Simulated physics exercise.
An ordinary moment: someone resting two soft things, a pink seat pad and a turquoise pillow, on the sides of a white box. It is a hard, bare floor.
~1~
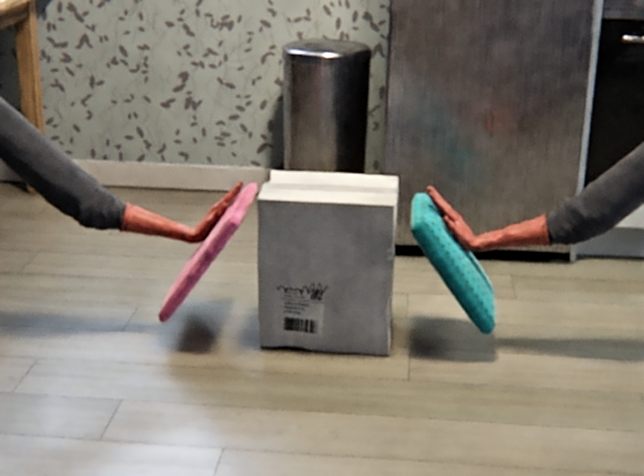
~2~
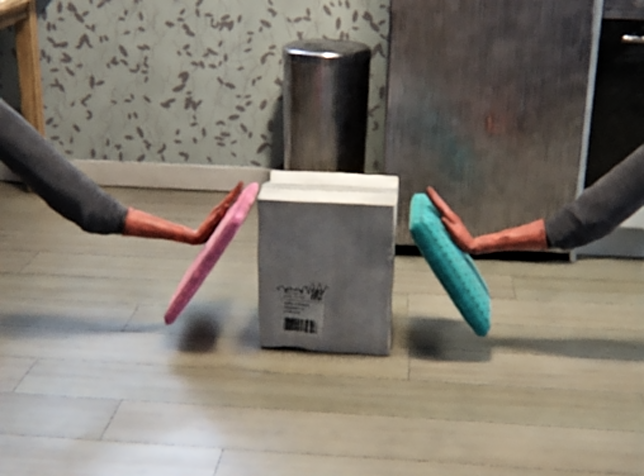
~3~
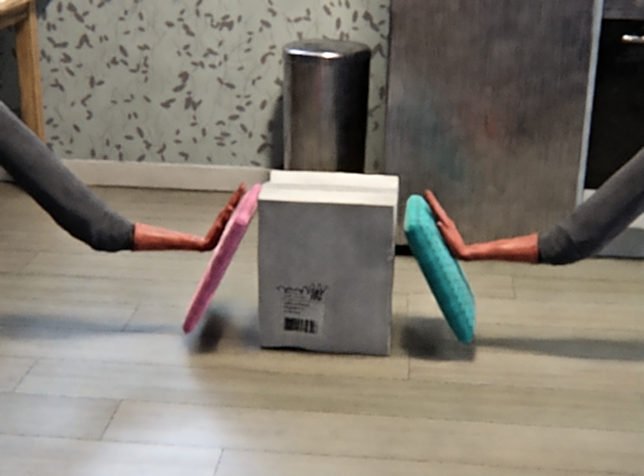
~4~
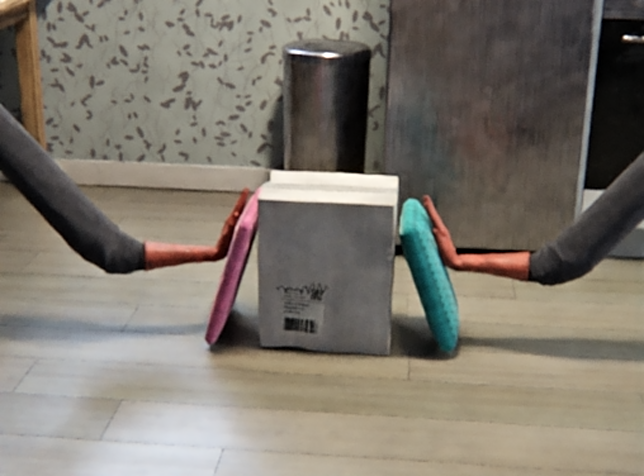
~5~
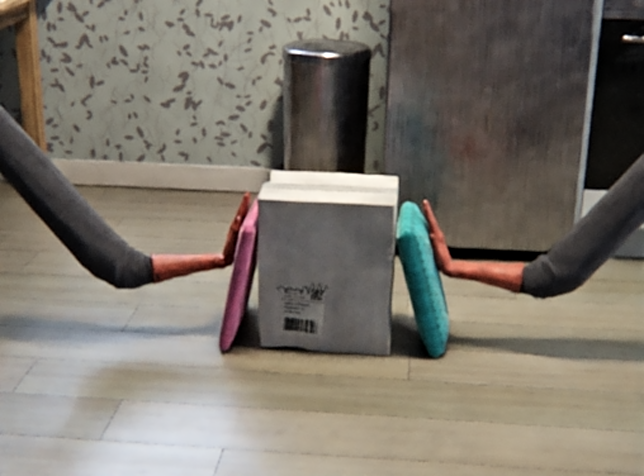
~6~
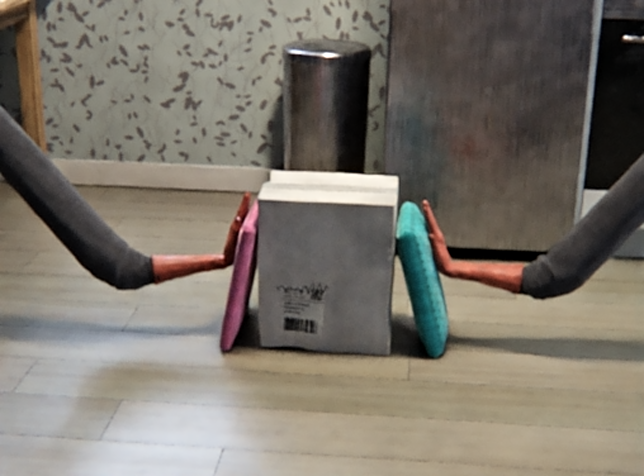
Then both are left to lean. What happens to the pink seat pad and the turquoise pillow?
Outcome: The pink seat pad holds its lean and the turquoise pillow remains propped up.
Then, 0.30 s on from there, seat pad propped as before near (246, 269); pillow propped as before near (421, 279).
In the end, seat pad propped as before near (246, 269); pillow propped as before near (421, 279). The pink seat pad remains propped up and the turquoise pillow keeps leaning.
